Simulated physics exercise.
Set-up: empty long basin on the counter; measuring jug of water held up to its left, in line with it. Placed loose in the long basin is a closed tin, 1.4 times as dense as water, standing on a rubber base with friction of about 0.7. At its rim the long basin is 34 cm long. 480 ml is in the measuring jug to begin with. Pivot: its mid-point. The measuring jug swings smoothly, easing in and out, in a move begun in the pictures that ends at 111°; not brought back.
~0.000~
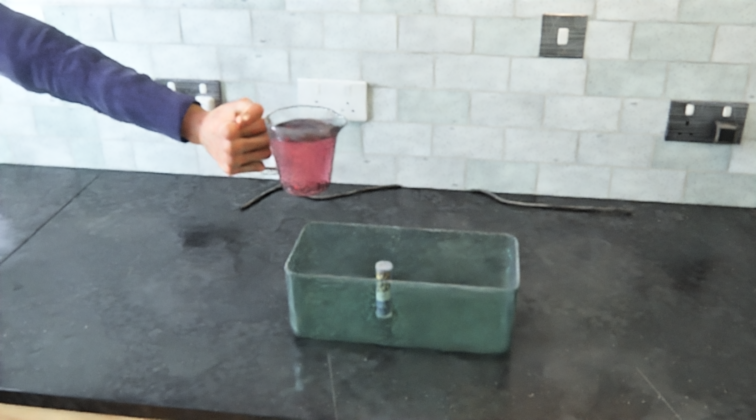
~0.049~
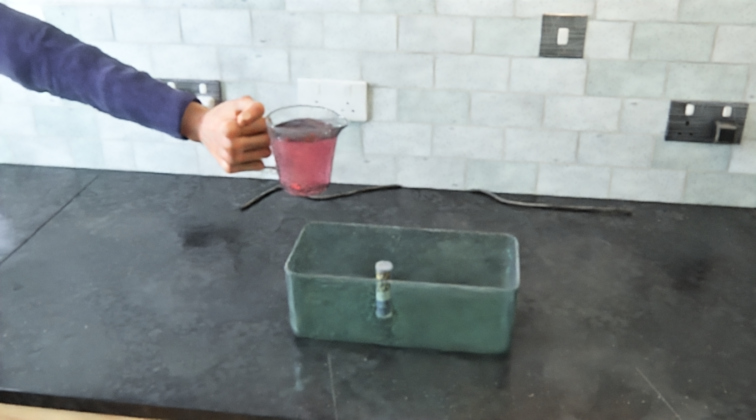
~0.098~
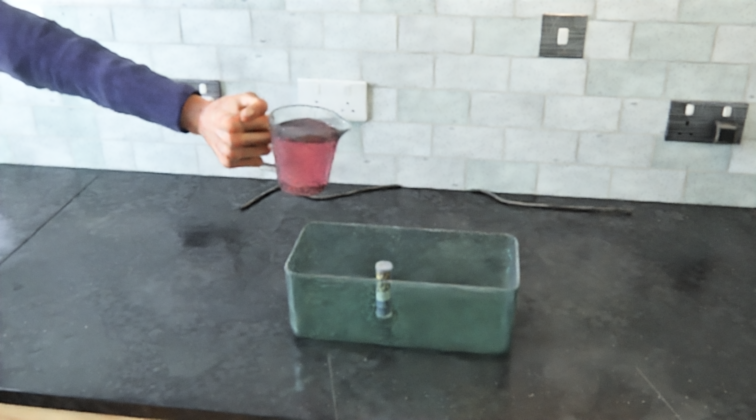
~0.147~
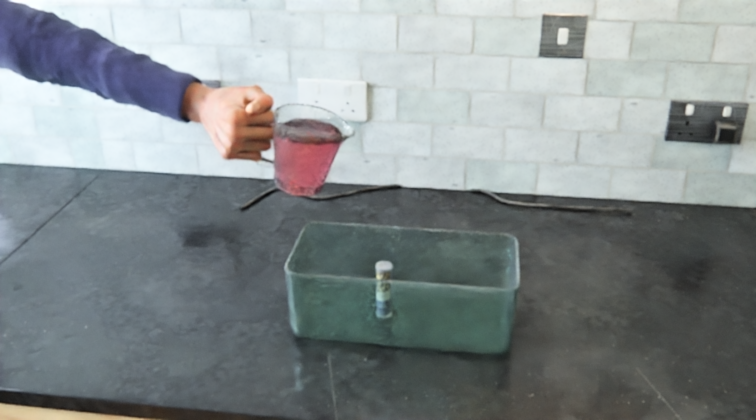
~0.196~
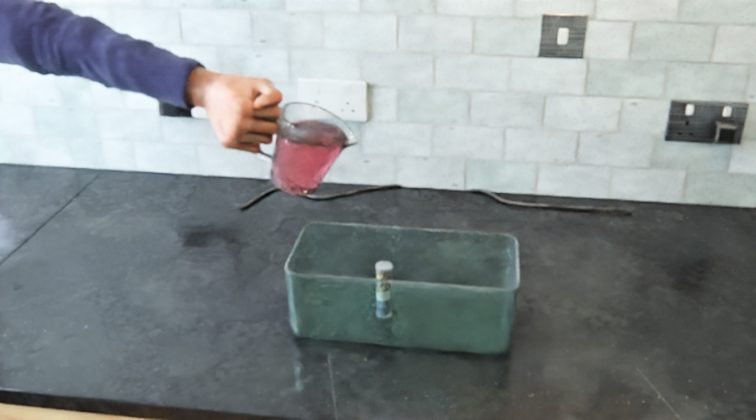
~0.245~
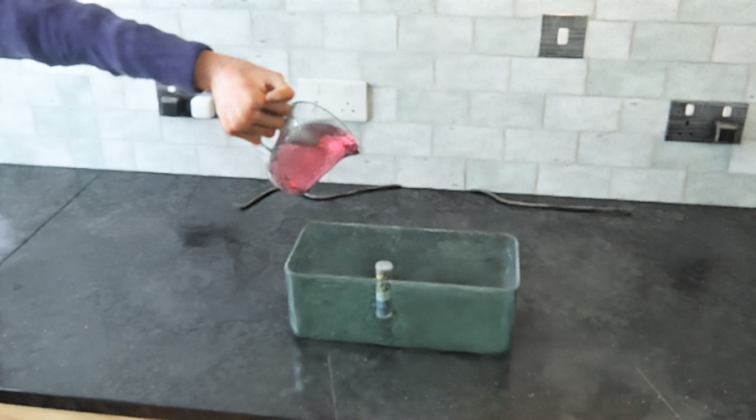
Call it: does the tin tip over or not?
It tips over.
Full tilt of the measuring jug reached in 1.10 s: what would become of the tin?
Outcome - the tin comes down.
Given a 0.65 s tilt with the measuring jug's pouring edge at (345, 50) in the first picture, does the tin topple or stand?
Result: Tin upright.
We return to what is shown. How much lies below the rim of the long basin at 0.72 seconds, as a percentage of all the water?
That comes to about 86 percent.
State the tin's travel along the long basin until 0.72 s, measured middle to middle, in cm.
It has moved some 1 cm.
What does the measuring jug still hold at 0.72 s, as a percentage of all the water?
4 %.
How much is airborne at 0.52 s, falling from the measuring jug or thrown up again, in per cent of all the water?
32 %.
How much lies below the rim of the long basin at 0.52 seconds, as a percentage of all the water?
About 26%.
After 0.52 s the tilt is 100° and 42 per cent is still to pour; the tin stands where it began.
After 0.72 s the tilt is 111° and 4 per cent is still to pour; the tin stands 1 cm from where it began.
After 0.92 s the tilt is 111° and 0 per cent is still to pour; the tin lies on its side.
After 1.15 s the tilt is 111° and 0 per cent is still to pour; the tin lies on its side.
In the end the tin lies on its side.
